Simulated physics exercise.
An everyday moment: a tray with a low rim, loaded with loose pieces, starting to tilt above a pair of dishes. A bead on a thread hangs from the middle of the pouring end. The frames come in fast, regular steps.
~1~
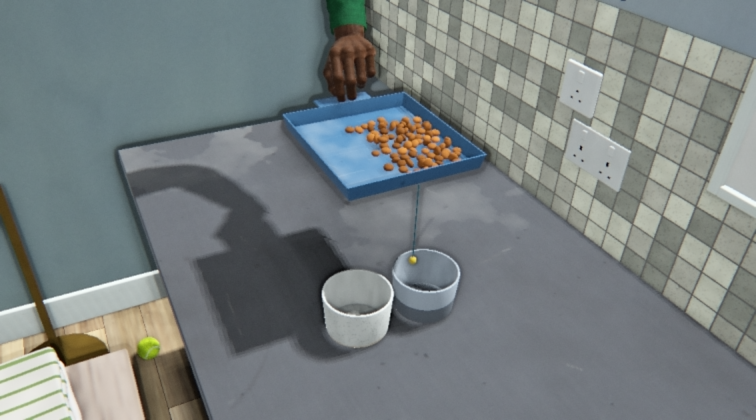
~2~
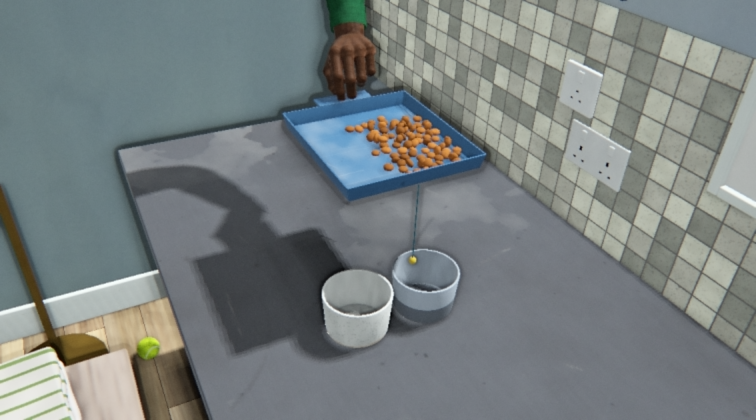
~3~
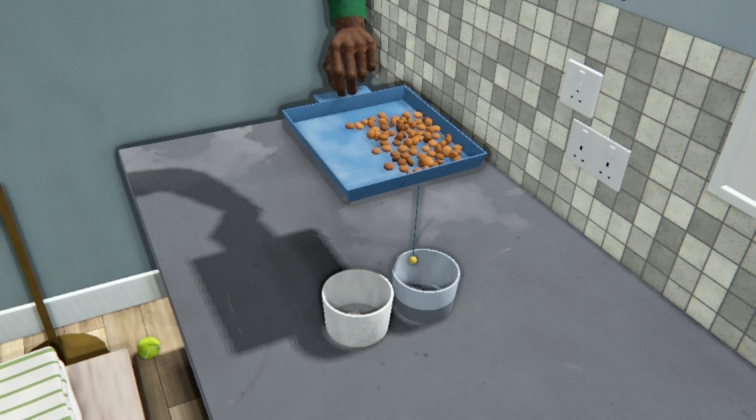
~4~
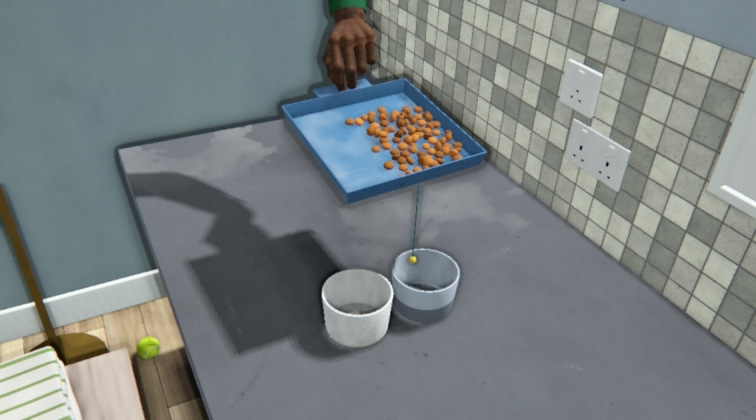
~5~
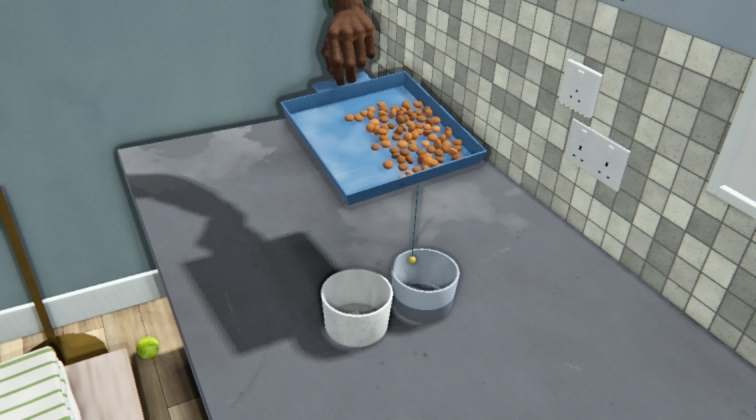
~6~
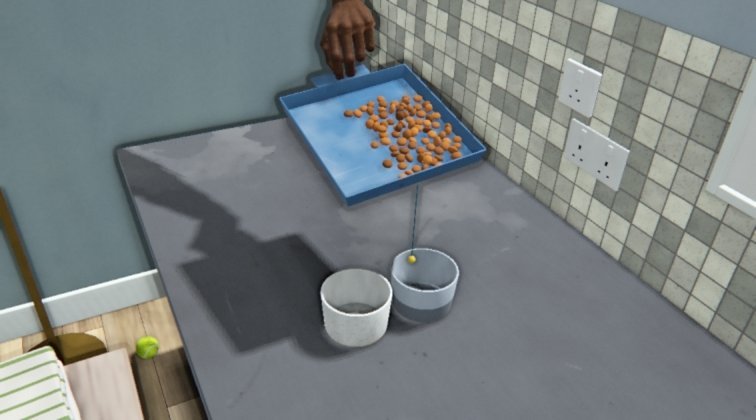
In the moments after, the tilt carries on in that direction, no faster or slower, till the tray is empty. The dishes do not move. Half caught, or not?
Together they catch over half.
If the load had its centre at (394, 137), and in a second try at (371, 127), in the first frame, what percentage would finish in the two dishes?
Near 100 % and 100 %.
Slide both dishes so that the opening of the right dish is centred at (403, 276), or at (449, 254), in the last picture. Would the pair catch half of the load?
At the first place most of it, at the second less than half.
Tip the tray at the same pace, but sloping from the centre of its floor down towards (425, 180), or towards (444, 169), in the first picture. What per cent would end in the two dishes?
First some 20, then 0 per cent.
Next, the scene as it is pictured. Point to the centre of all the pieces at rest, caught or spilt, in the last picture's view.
Near (355, 319).
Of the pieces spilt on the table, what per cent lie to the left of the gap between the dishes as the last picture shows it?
About 50 per cent.
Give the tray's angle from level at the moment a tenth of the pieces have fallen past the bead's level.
Roughly 95°.
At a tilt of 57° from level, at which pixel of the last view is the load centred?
Roughly at (394, 165).
Just after the last frame, tray tipped steeply; every one on the tray.
A moment on, tray tipped right over; roughly two thirds on the tray; about a tenth in the left dish; about a tenth outside both; roughly a quarter in the air.
Further on, tray tipped past a quarter turn; the larger part in the left dish; just a few in the right dish; about a tenth outside both.
When it is over, tray tipped past a quarter turn; the larger part in the left dish; just a few in the right dish; about a tenth outside both.
